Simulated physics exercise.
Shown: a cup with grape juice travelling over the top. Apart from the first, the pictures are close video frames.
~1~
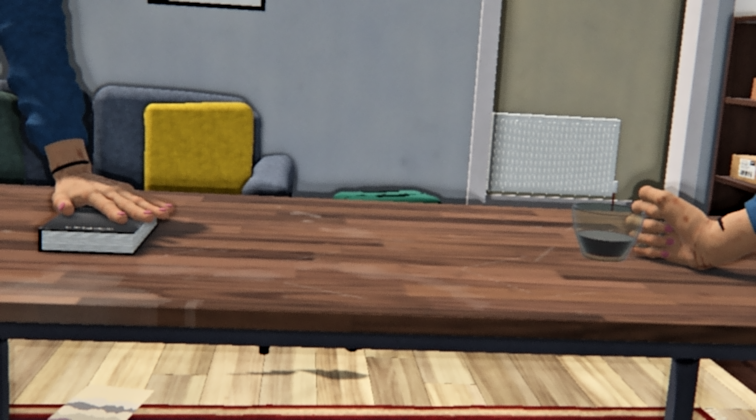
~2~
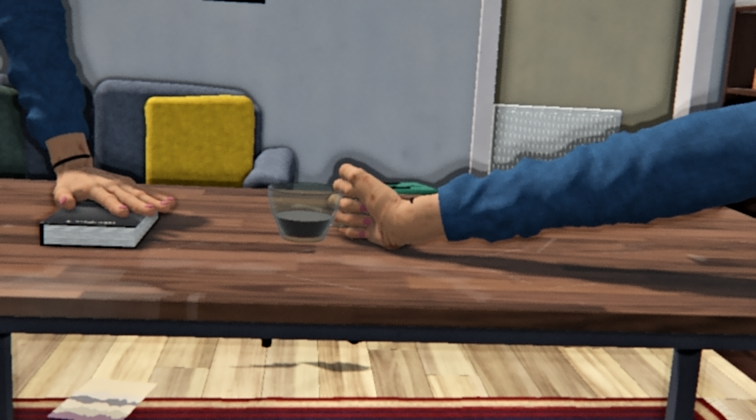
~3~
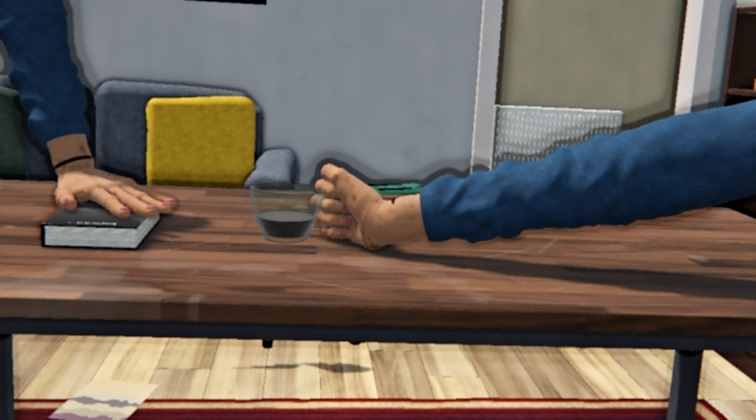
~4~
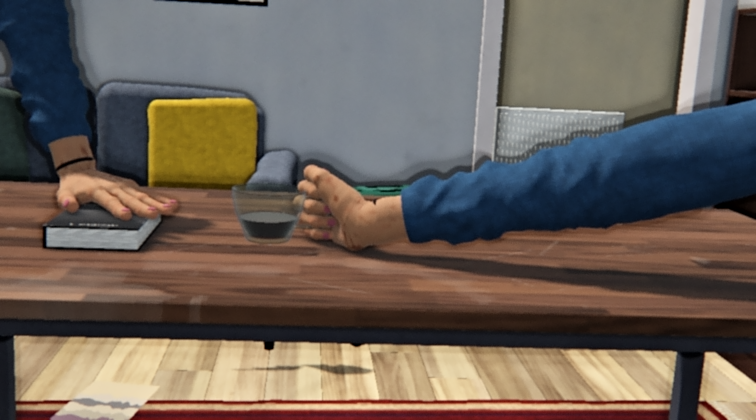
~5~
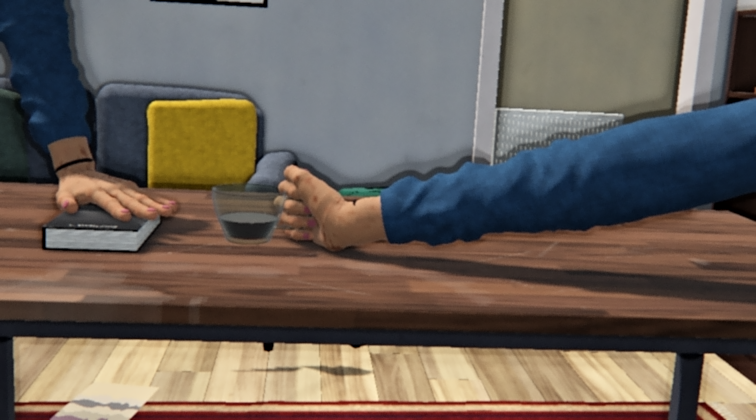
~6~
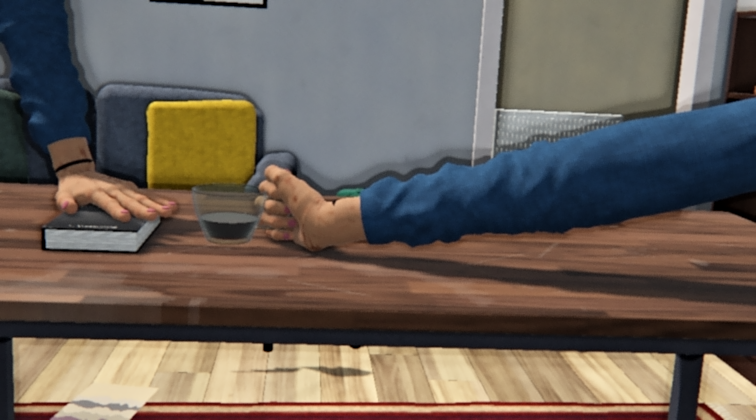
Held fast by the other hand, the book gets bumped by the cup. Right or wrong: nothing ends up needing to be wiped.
Right.
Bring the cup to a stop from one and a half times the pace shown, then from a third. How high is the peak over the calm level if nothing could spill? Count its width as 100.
40 %, then 10 %.
A moment on, the cup meets the book.
Further on, the grape juice surges up the wall; the wave climbs under half way to the rim.
When it is over, the cup stands at the book; all is still inside.
